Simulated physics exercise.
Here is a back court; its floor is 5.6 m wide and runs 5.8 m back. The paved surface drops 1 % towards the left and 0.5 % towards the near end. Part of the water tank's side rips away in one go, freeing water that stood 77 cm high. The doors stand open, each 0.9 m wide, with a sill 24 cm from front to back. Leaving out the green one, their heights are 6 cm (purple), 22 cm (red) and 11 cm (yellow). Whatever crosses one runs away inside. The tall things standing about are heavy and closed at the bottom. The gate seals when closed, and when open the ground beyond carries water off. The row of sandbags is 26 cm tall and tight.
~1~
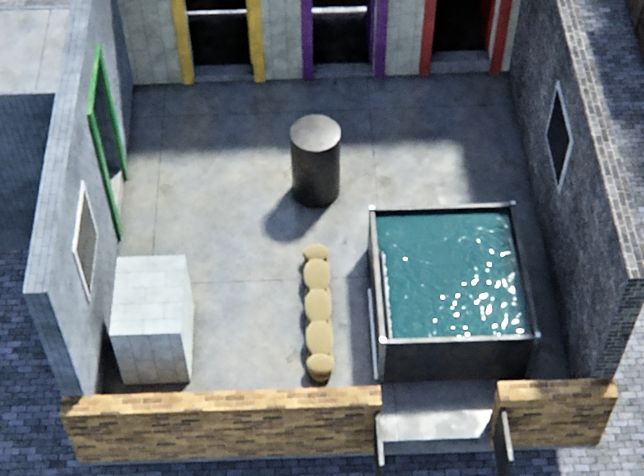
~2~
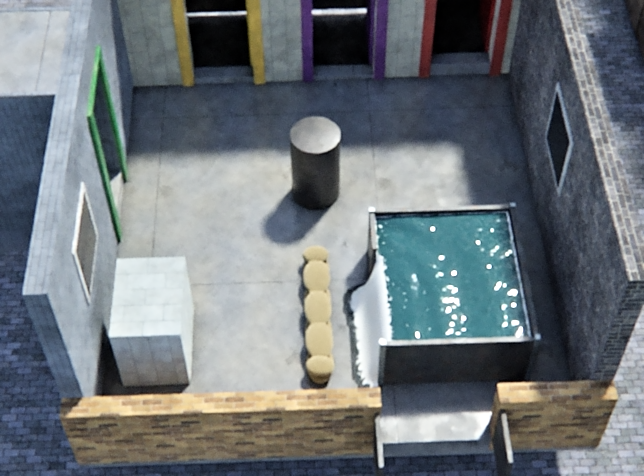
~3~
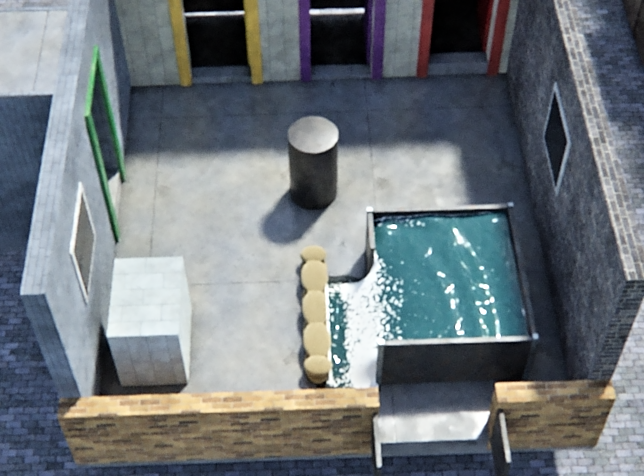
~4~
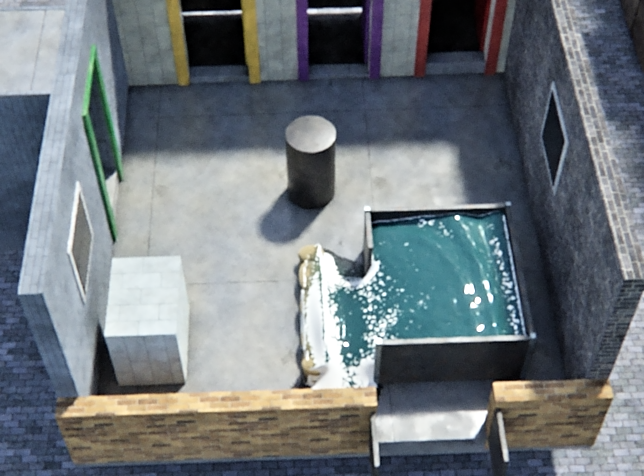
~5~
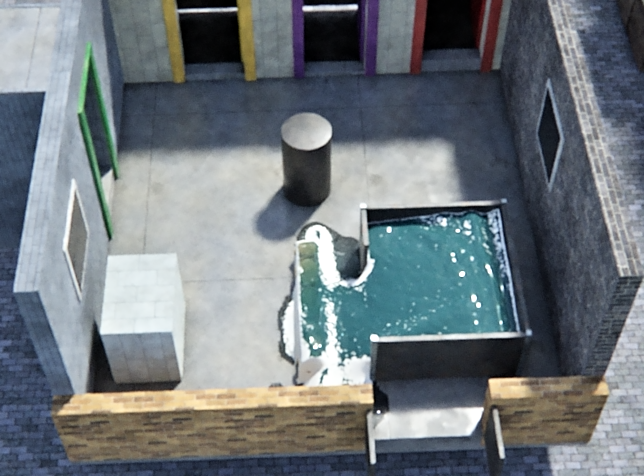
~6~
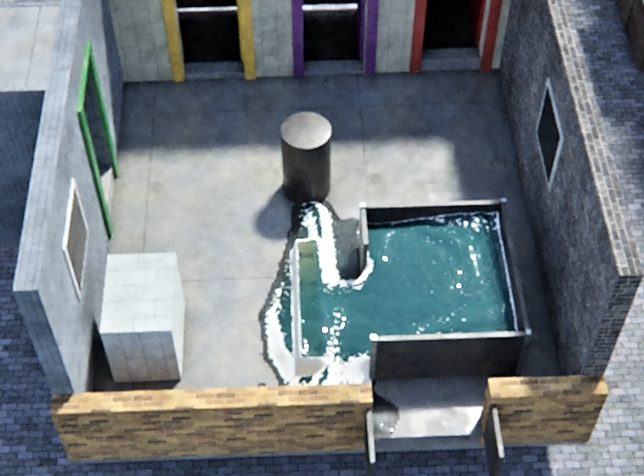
Water burst out through the left side of a dark square tank in a walled courtyard, poured over a row of round tan objects, and spread around them toward a gray cylinder.
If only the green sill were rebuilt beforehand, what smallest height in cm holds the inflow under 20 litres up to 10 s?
About 9 cm.
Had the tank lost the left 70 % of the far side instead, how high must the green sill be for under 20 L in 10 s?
About 6.0 cm.
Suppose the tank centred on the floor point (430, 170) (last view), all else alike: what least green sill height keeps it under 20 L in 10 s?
Some 15 cm.
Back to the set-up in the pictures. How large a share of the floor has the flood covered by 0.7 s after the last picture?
Some 40 per cent of it.
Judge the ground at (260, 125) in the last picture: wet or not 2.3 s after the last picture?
It is still dry.
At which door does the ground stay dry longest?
It is the yellow one.
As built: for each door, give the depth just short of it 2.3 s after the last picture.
In cm: Purple 10, red 11, green 15, yellow 0.
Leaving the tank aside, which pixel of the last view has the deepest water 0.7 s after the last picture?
Around (334, 342).
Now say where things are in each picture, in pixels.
In the first picture, still water, 77 cm deep, in the water tank at (450, 273); the green door at (110, 155) is dry.
In the second picture, water pours out at (379, 319) and has run 0.3 m, to (350, 306); about 10 cm deep outside, 77 cm at the back.
In the third picture, the front is at (327, 385), 0.6 m from the gap at (377, 321); 0.9 m2 of floor is wet, 76 cm left at the back.
In the fourth picture, the front is at a hidden place, 1.0 m from the gap at (375, 322); 1.7 m2 of floor is wet, 68 cm left at the back.
In the fifth picture, water pours out at (371, 319) and has run 1.5 m, to a hidden place; about 14 cm deep outside, 66 cm at the back.
In the sixth picture, water pours out at (370, 318) and has run 2.0 m, to a hidden place; about 14 cm deep outside, 64 cm at the back; the green door at (100, 152), 4.0 m from the gap, is still 2.5 m from the nearest water.
Then, 0.7 s after the last picture water covers 40 % of the floor, deepest (52 cm) near (334, 342); it has not reached the green door.
Then, 2.3 s after the last picture water covers 70 % of the floor, deepest (36 cm) near (90, 431); 15 cm at the green door, 0 litres in over its 26 cm sill.
Then, 9.3 s after the last picture water covers 95 % of the floor, deepest (12 cm) near (174, 300); 11 cm at the green door, 0 litres in over its 26 cm sill.
At the green door as built, the water peaked near 15 cm, 2.3 s after the last picture.
Run again over the same 10 s with other heights there, 36 litres in over 7.5 cm, 9 litres over 10.5 cm. The limit of 20 litres is kept from about 9 cm up.
